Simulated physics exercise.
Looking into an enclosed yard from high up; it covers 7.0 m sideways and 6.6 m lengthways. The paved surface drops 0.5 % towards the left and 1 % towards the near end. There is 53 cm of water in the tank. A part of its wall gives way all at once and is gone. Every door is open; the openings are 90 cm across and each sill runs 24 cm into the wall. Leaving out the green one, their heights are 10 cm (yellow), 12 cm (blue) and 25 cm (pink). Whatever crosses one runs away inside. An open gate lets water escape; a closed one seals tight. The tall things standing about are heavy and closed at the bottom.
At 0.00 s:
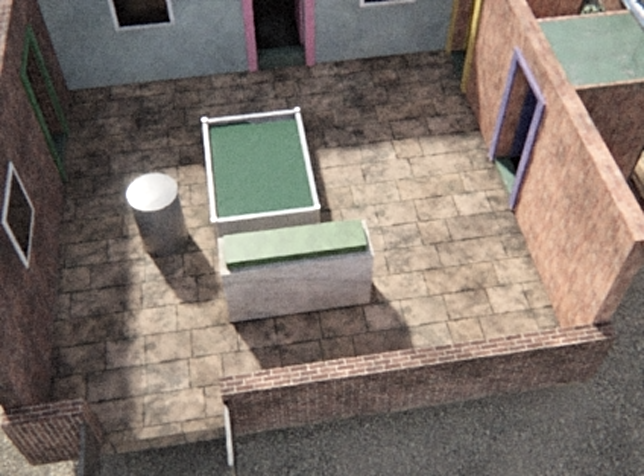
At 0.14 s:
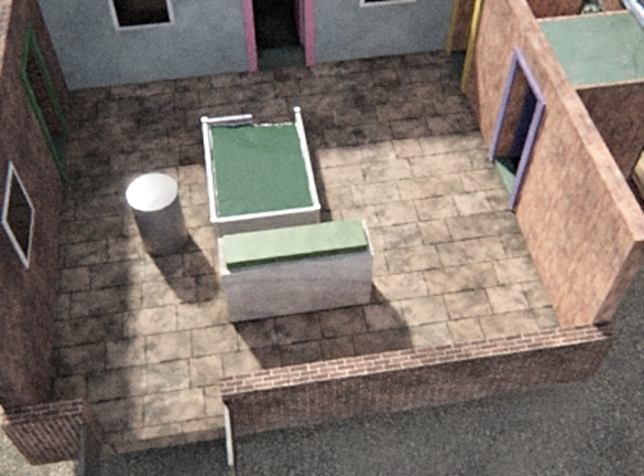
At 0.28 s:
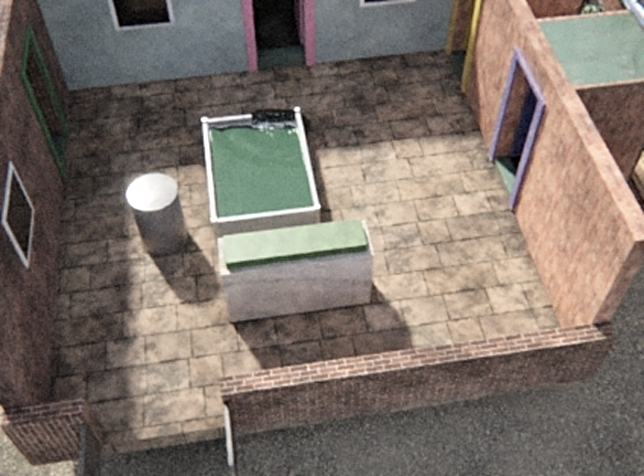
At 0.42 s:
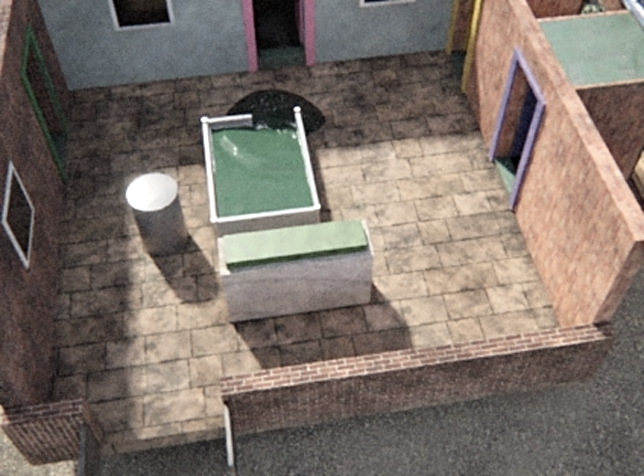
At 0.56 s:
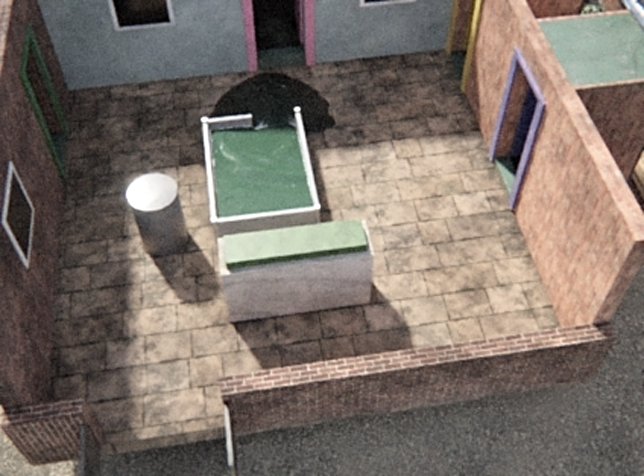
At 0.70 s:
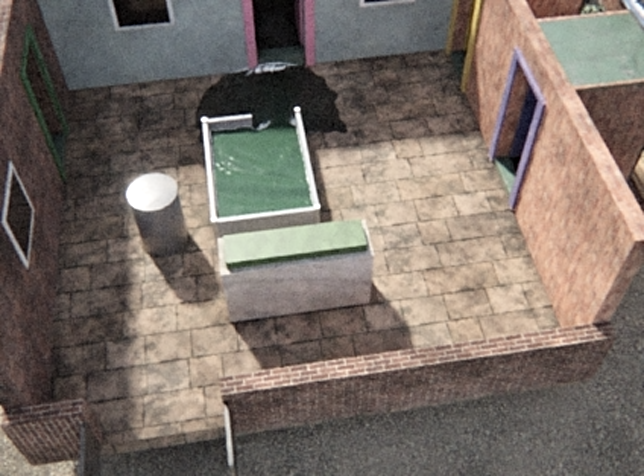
Water burst out of the far side of a green tank in a walled, paved yard, spreading in a dark, widening pool across the paving toward the back wall with the pink doorway.
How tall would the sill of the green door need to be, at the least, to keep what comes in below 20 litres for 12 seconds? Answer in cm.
About 5.5 cm.
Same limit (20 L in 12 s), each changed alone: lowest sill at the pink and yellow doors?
Roughly 19 cm at pink and 12.5 cm at yellow.
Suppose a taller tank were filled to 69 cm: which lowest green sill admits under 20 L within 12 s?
Then roughly 7.5 cm.
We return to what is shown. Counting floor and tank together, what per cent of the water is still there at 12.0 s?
Some 90 per cent remains.
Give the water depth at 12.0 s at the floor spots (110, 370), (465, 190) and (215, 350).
About 4, 2 and 4 cm.
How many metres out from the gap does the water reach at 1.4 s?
Roughly 2.8 m.
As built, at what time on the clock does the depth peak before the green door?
Near 3.8 s.
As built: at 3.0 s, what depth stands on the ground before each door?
In cm: Yellow 17, blue 0, green 5, pink 18.
After 1.4 s water covers 10 % of the floor, deepest (27 cm) near (281, 134); it has not reached the green door.
After 3.0 s water covers 25 % of the floor, deepest (19 cm) near (280, 77); 5 cm at the green door, 0 litres in over its 10 cm sill.
After 12.0 s water covers 90 % of the floor, deepest (8 cm) near (47, 435); 4 cm at the green door, 0 litres in over its 10 cm sill.
At the green door as built, the water arrived by 3.0 s and peaked near 9 cm at 3.8 s.
Run again over the same 12 s with other heights there, 30 litres in over 4.5 cm, 13 litres over 6 cm. The limit of 20 litres is kept from about 5.5 cm up.
